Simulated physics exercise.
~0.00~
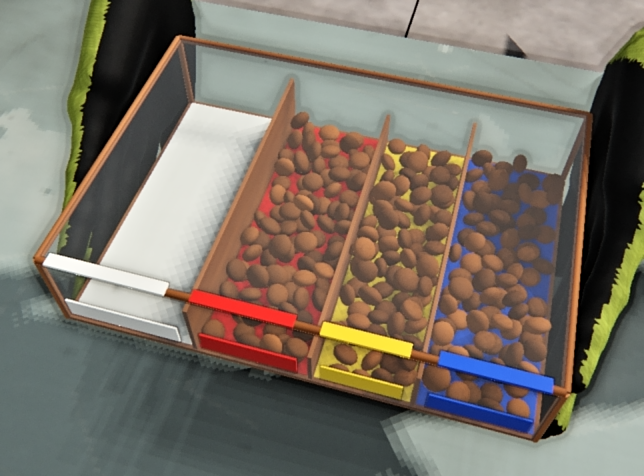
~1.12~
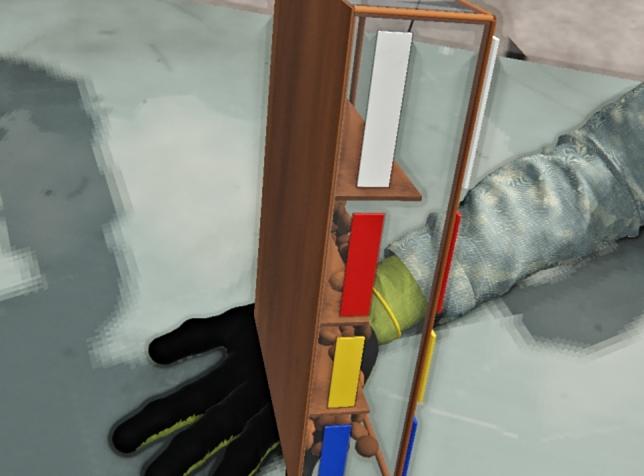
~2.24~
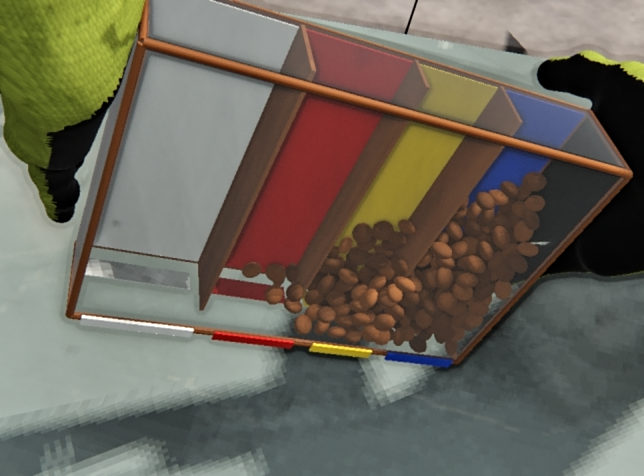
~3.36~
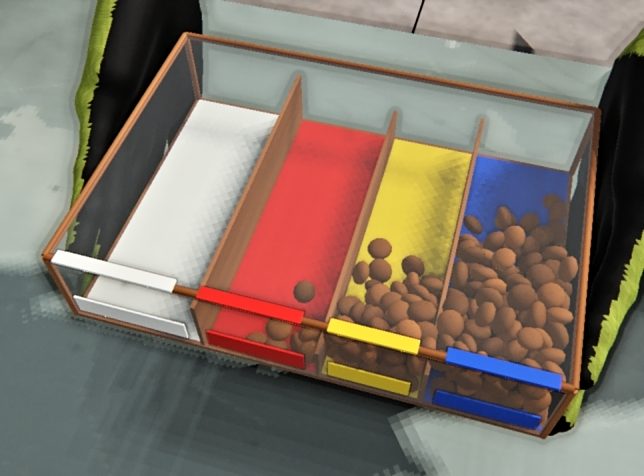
Clear-lidded box tilting steeply two ways in gloved hands, then resting level, brown pieces ending mostly in blue, fewer in yellow, red.
